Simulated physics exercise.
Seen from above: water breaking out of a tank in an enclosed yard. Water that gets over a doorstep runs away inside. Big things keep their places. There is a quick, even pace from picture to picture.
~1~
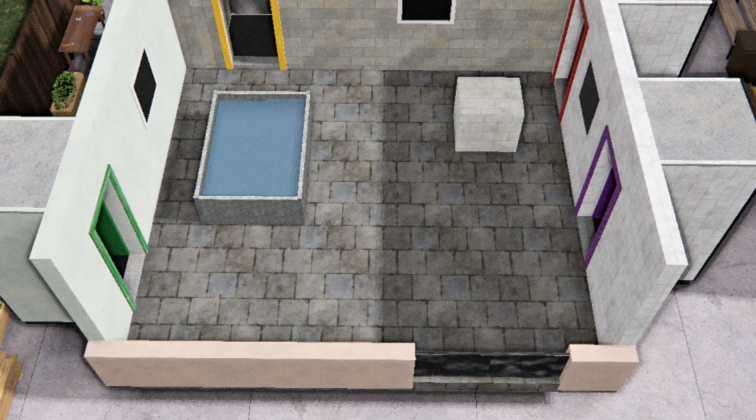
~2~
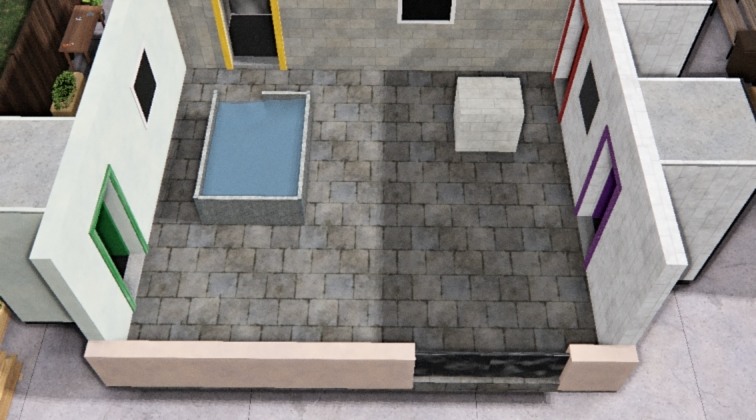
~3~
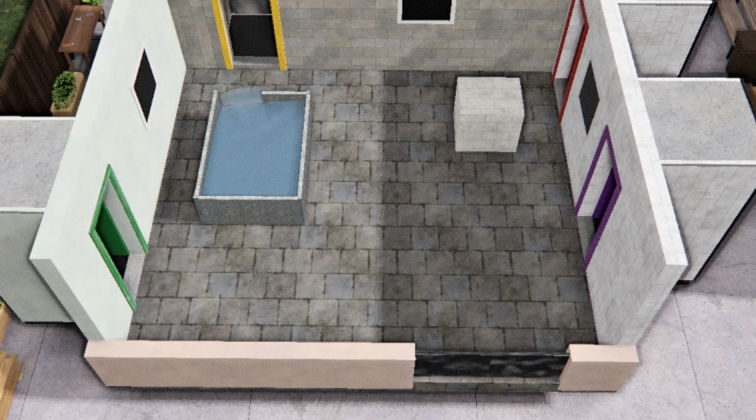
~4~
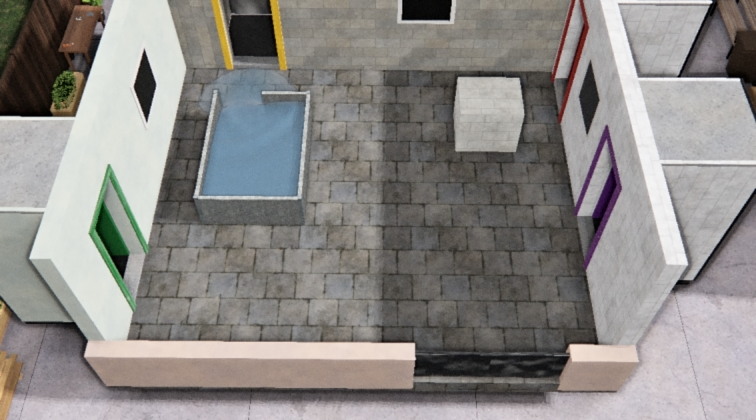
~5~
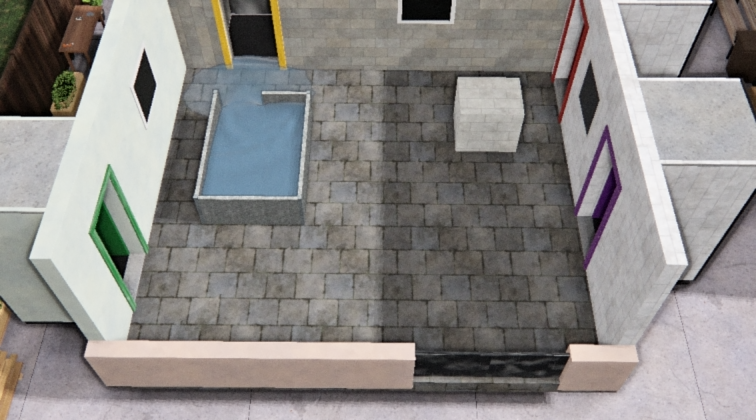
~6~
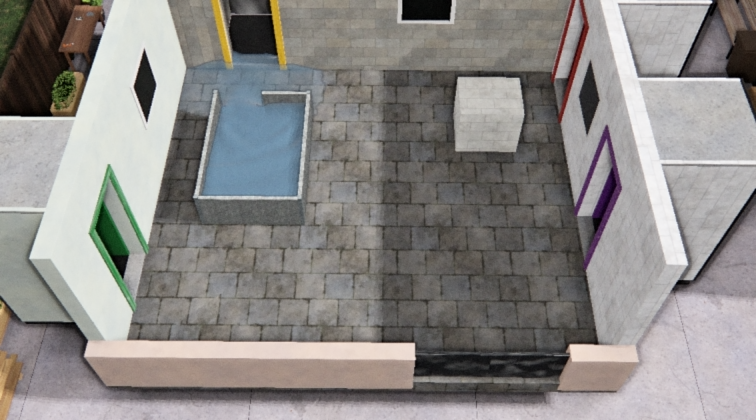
In an enclosed yard with a paved floor, water sits still in a rectangular tank at left; then a gap opens in its far side, and water pours out, spreading across the paving toward the yellow-framed doorway.
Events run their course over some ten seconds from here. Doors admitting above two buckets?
As I see it, the purple door will most likely keep inside the limit, the yellow door will most likely go past the limit, the green door will most likely keep inside the limit, the red door will most likely keep inside the limit.
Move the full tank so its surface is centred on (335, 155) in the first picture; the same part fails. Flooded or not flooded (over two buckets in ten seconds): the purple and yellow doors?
Finding: Purple door comes in lower; yellow door goes beyond it.
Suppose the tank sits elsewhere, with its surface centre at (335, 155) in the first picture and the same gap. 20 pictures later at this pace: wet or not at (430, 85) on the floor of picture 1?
Hit.
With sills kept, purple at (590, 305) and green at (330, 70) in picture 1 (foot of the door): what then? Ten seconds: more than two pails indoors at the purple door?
My reading: Purple stays within the limit.
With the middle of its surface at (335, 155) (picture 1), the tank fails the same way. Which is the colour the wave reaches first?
The yellow door.
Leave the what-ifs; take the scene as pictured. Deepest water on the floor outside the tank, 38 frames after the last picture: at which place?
(244, 70).
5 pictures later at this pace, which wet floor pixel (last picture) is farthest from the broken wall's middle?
My guess is roughly (395, 72).
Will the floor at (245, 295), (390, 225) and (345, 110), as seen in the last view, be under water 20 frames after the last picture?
First spared, then spared, then swamped.
A moment on, water covers 10 % of the floor; the purple door not reached, the yellow door far over two buckets in, the green door not reached, the red door not reached.
Next, water covers 20 % of the floor; the purple door not reached, the yellow door far over two buckets in, the green door not reached, the red door not reached.
Then, water covers 35 % of the floor; the purple door not reached, the yellow door far over two buckets in, the green door wet at the sill, nothing in, the red door not reached.
Later, water covers 50 % of the floor; the purple door not reached, the yellow door far over two buckets in, the green door wet at the sill, nothing in, the red door wet at the sill, nothing in.
In the end, water covers 85 % of the floor; the purple door wet at the sill, nothing in, the yellow door far over two buckets in, the green door wet at the sill, nothing in, the red door wet at the sill, nothing in.
